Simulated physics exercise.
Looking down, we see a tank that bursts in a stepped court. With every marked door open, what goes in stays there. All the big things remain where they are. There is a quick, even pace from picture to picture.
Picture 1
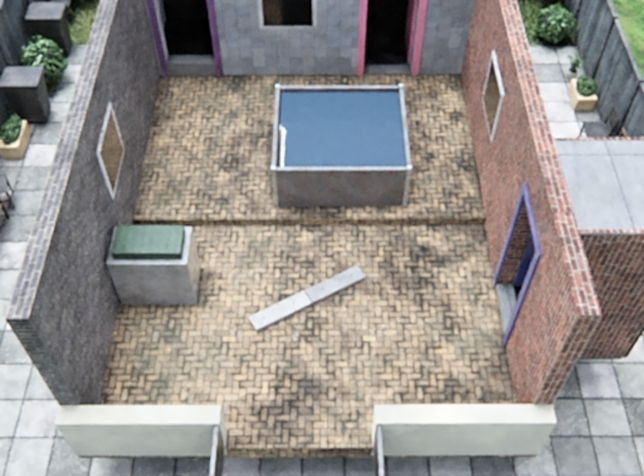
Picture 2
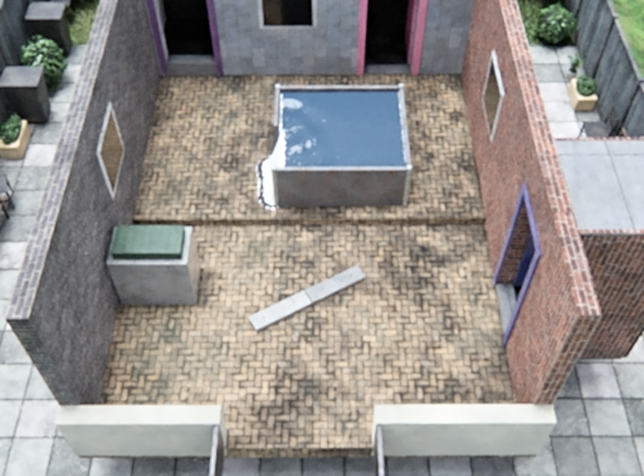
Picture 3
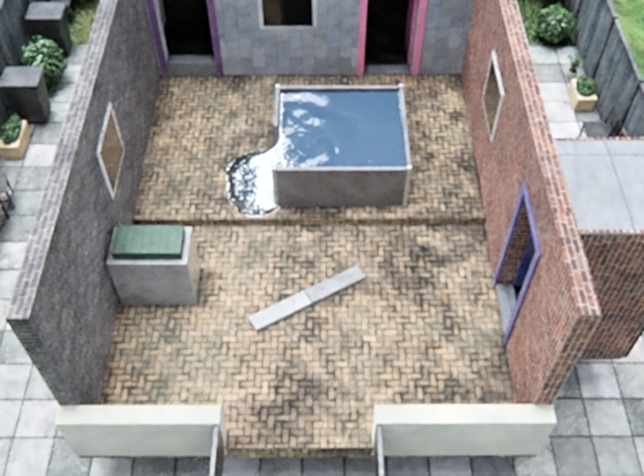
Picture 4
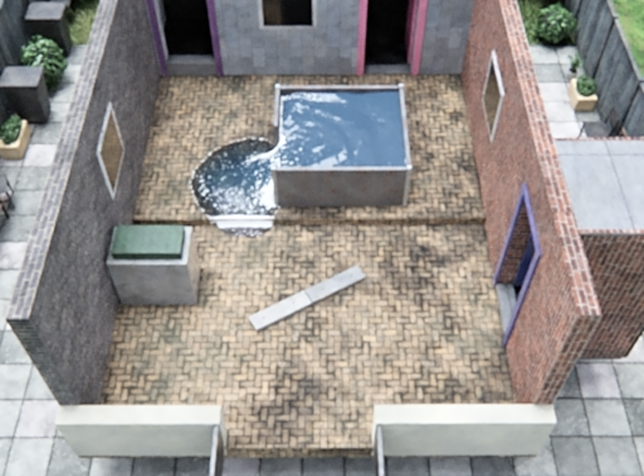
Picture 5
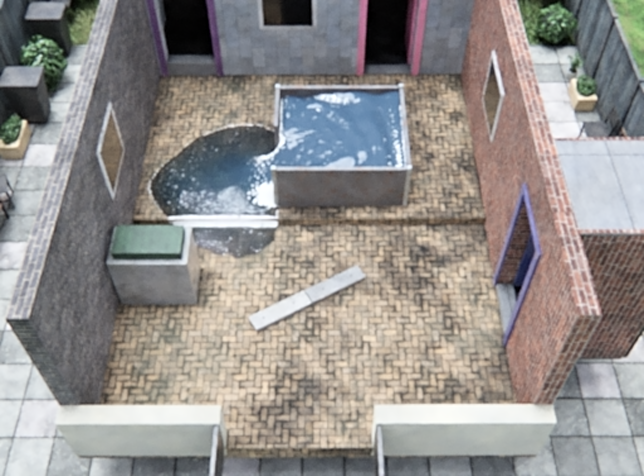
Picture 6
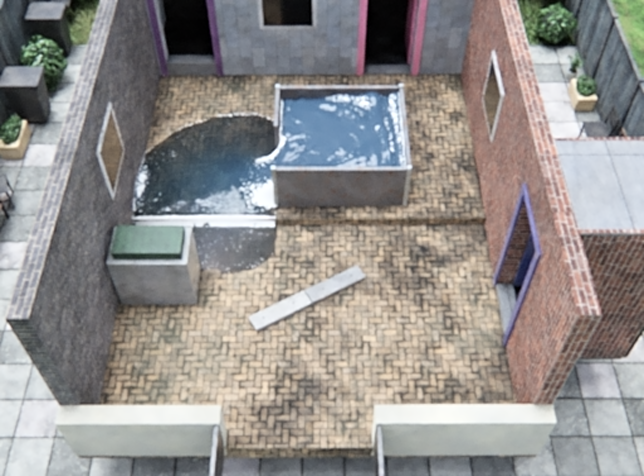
Water pouring from the left side of a raised tank, spreading leftward across a brick-paved courtyard and down over a low step.
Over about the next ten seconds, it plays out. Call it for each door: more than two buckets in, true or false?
Pink door true, blue door false, purple door false.
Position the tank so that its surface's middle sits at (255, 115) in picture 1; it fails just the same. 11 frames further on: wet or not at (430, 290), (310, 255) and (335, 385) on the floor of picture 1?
Taking them in the order asked: Spared, then inundated, then spared.
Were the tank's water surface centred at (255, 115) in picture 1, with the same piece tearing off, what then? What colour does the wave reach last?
The door marked blue comes last.
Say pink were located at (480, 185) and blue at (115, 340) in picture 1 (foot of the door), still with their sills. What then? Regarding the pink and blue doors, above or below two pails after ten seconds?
Pink door stays within it; blue door stays within it.
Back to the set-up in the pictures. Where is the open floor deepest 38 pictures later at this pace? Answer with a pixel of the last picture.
Deepest spot: Near (139, 264).
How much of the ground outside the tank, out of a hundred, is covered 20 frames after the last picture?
About 55 percent.
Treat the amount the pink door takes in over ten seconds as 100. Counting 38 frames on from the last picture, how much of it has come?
It comes to around 0 percent of the ten-second total.
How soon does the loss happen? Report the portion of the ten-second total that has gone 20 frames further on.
Somewhere around 0 per cent, I'd say.
A moment on, water covers 20 % of the floor; the pink door not reached, the blue door not reached, the purple door not reached.
Next, water covers 30 % of the floor; the pink door not reached, the blue door not reached, the purple door wet at the sill, nothing in.
Then, water covers 55 % of the floor; the pink door not reached, the blue door not reached, the purple door under two buckets in.
Later, water covers 85 % of the floor; the pink door wet at the sill, nothing in, the blue door wet at the sill, nothing in, the purple door under two buckets in.
In the end, water covers 95 % of the floor; the pink door over two buckets in, the blue door under two buckets in, the purple door under two buckets in.
